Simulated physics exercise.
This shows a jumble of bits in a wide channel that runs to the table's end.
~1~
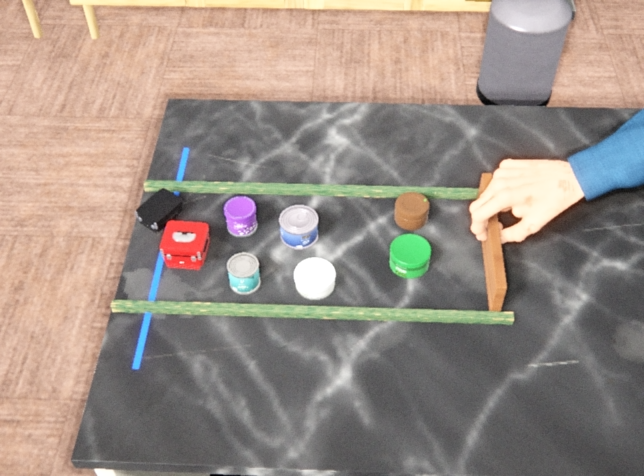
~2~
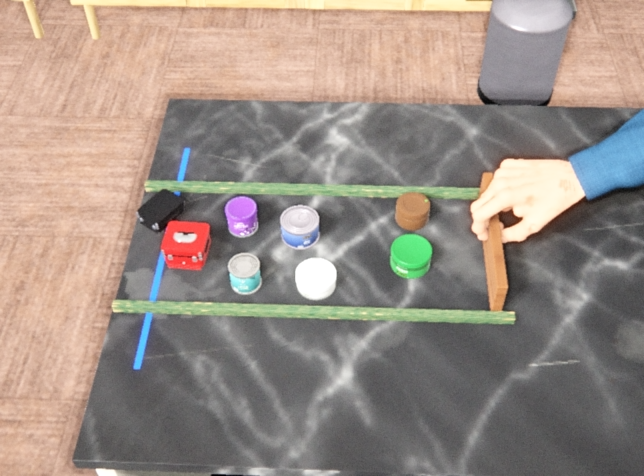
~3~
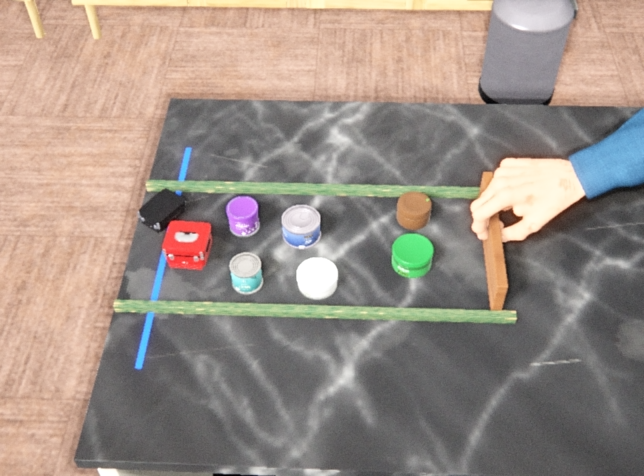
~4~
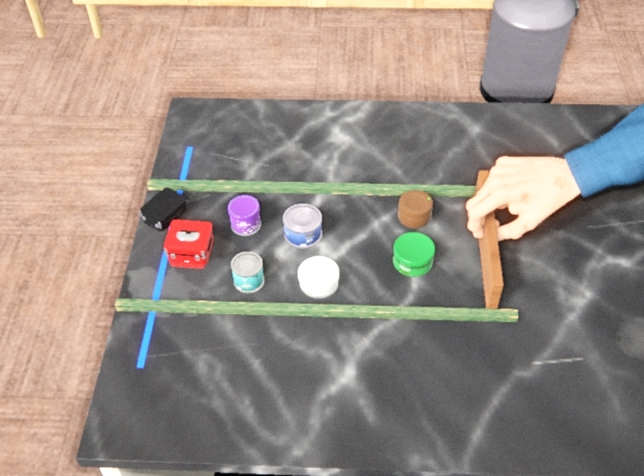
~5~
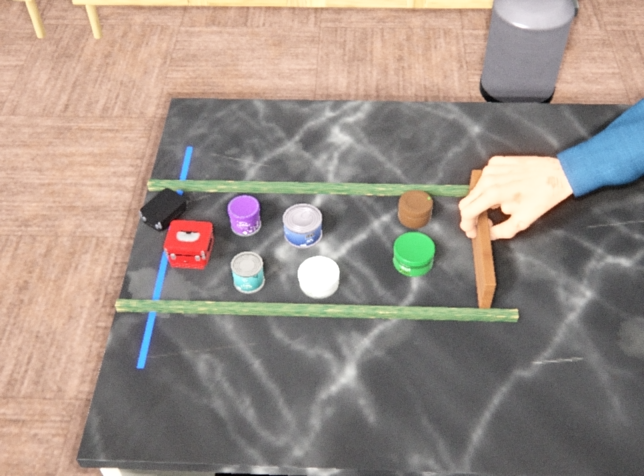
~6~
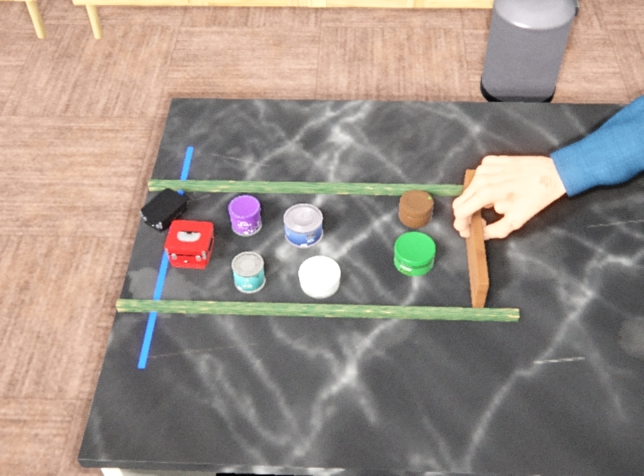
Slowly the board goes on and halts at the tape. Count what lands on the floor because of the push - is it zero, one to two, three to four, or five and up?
The count is three to four.
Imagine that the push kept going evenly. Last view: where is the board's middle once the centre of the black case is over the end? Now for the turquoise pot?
Around (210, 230) first and around (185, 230) second.
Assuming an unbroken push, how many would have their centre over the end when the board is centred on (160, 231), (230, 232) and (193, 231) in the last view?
Per position: 4 / 0 / 1.
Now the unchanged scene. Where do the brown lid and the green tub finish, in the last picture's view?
The brown lid comes to rest at (161, 195), and the green tub comes to rest at (145, 251).
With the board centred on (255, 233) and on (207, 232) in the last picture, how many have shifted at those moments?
The count is 6 at the first point and 8 at the second.
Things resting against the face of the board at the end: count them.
Count: 4.
A little later, none off yet; black case at rest near (166, 211); red case at rest near (191, 244); purple tin at rest near (246, 216).
Next, none off yet; black case at rest near (166, 211); red case at rest near (191, 244); purple tin shifted a little near (230, 214).
Later still, none off yet; black case shifted a little near (151, 208); red case shifted about its own width near (164, 240); purple tin shifted well along near (180, 205).
When it is over, the number that fall off is three or four; down, turquoise pot, purple tin, red case and black case.
